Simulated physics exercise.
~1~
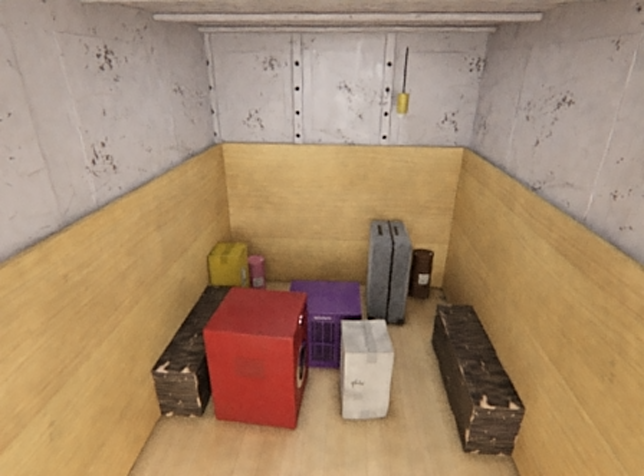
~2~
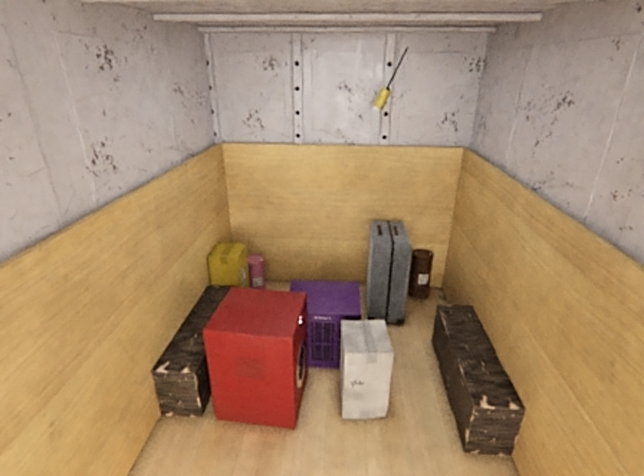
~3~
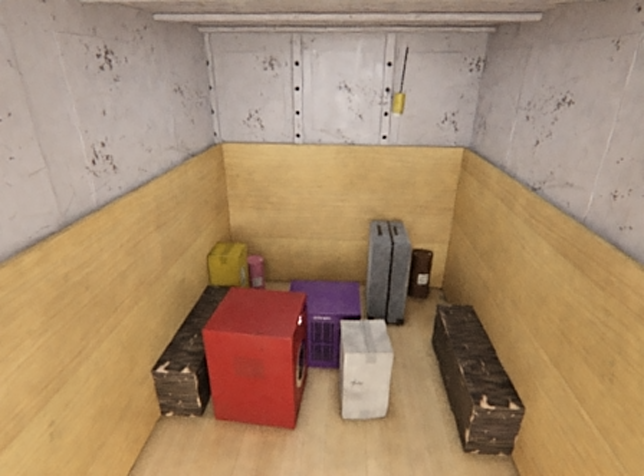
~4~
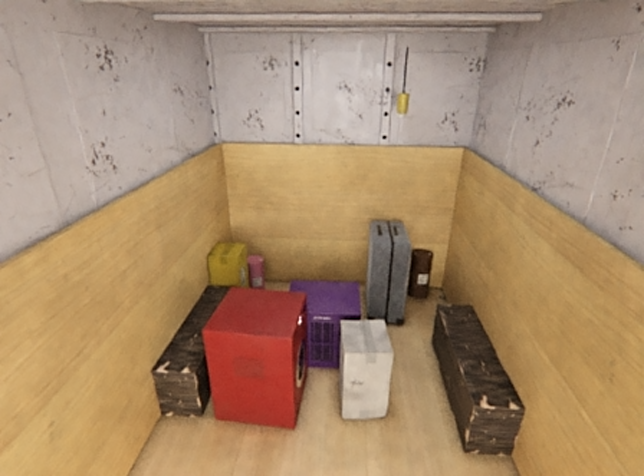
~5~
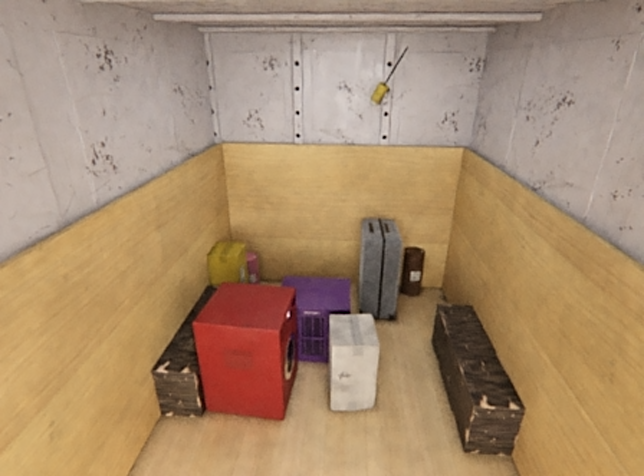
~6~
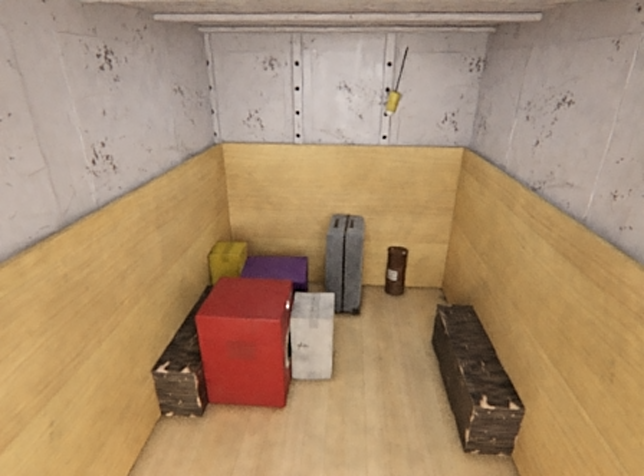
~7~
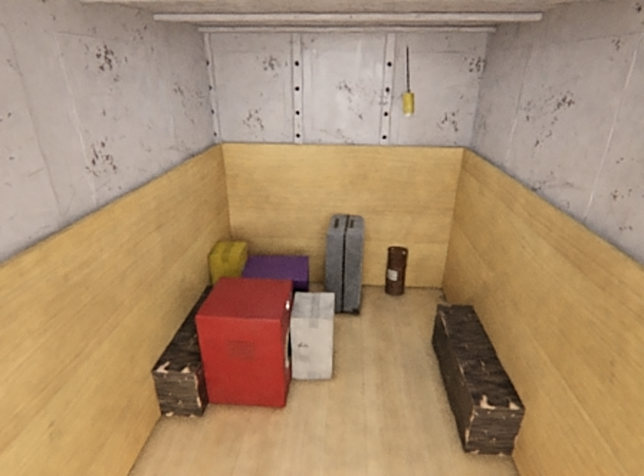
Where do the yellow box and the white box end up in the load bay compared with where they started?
The yellow box is still in its spot at the back left. The white box has shifted left and further up the bay, and stands upright beside the red appliance.
